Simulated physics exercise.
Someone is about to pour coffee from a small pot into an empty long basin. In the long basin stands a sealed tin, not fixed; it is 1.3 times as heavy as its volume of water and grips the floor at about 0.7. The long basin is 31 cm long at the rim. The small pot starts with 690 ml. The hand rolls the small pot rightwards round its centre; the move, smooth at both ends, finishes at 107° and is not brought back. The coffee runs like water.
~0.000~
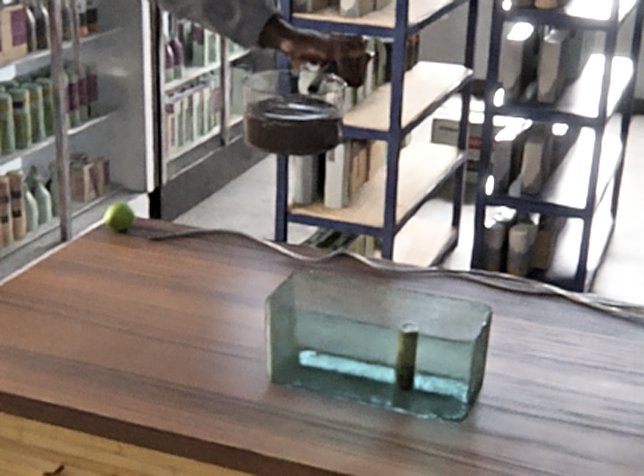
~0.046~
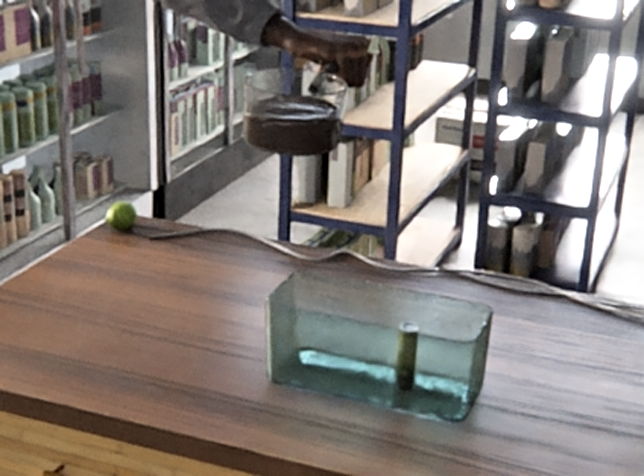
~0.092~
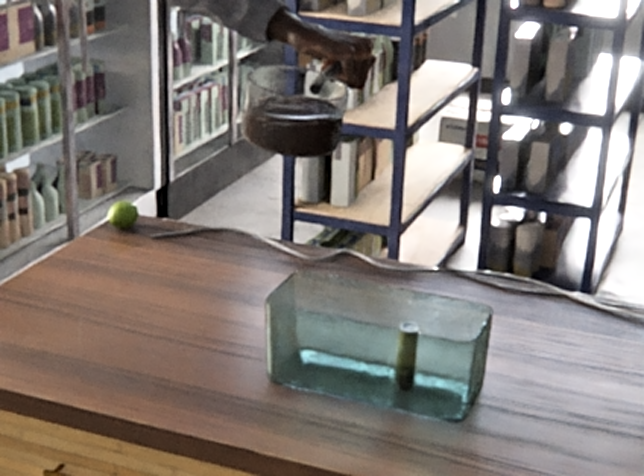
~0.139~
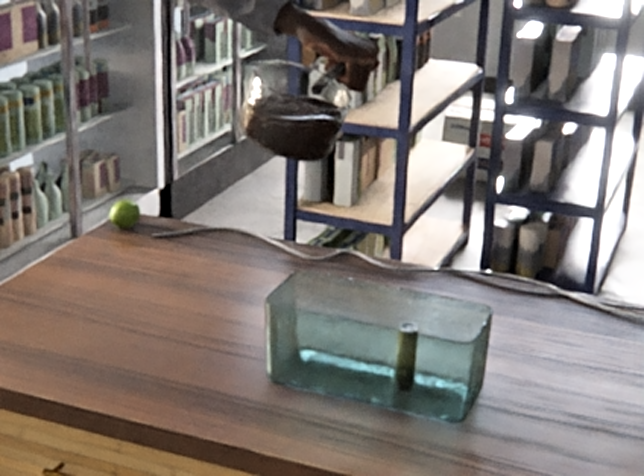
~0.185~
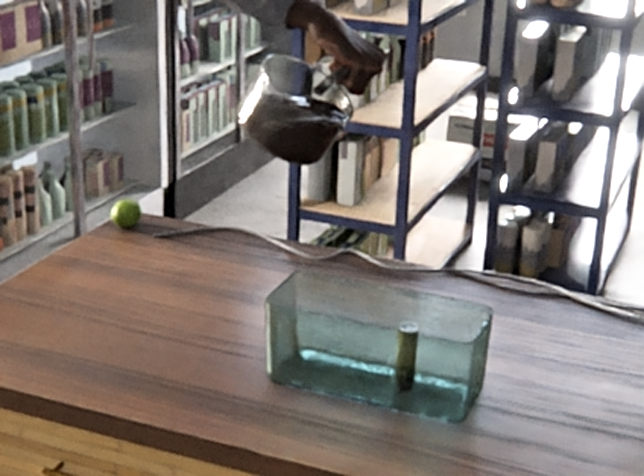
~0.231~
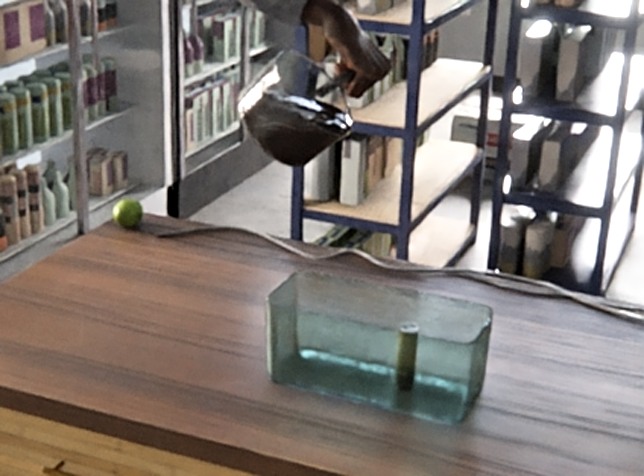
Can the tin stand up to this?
The tin falls.
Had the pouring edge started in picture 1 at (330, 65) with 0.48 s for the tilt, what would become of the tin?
Then it keeps standing.
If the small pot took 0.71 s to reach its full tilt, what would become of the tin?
Then it remains upright.
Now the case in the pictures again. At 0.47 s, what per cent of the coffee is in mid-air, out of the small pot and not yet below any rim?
Some 68 per cent.
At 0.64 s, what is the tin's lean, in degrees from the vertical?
About 0°.
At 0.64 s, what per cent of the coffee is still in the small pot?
Some 8 per cent.
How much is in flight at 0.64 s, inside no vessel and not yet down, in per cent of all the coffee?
About 20 per cent.
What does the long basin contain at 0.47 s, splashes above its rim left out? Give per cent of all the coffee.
About 3 per cent.
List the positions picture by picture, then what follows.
Tilt 0°; pouring edge (342, 90); surface from (251, 102) to (340, 114); the long basin's rim runs from (280, 287) to (484, 326); the tin's top is at (409, 330), in the first picture.
Tilt 2°; pouring edge (343, 91); surface from (252, 102) to (340, 114), in the second picture.
Tilt 8°; pouring edge (345, 97); surface from (252, 100) to (341, 114), in the third picture.
Tilt 19°; pouring edge (347, 107); surface from (251, 100) to (343, 116), in the fourth picture.
Tilt 31°; pouring edge (348, 120); surface from (249, 97) to (345, 118), in the fifth picture.
Tilt 46°; pouring edge (345, 134); surface from (249, 90) to (341, 121); 1 per cent is over the edge, in the sixth picture.
Then, 0.47 s in, the tilt is 105° and 29 per cent is still to pour; the tin stands where it began.
Then, 0.64 s in, the tilt is 107° and 8 per cent is still to pour; the tin stands 1 cm from where it began.
Then, 0.81 s in, the tilt is 107° and 1 per cent is still to pour; the tin stands 1 cm from where it began.
Then, 1.01 s in, the tilt is 107° and 0 per cent is still to pour; the tin leans 19°.
Finally, the tin lies on its side.
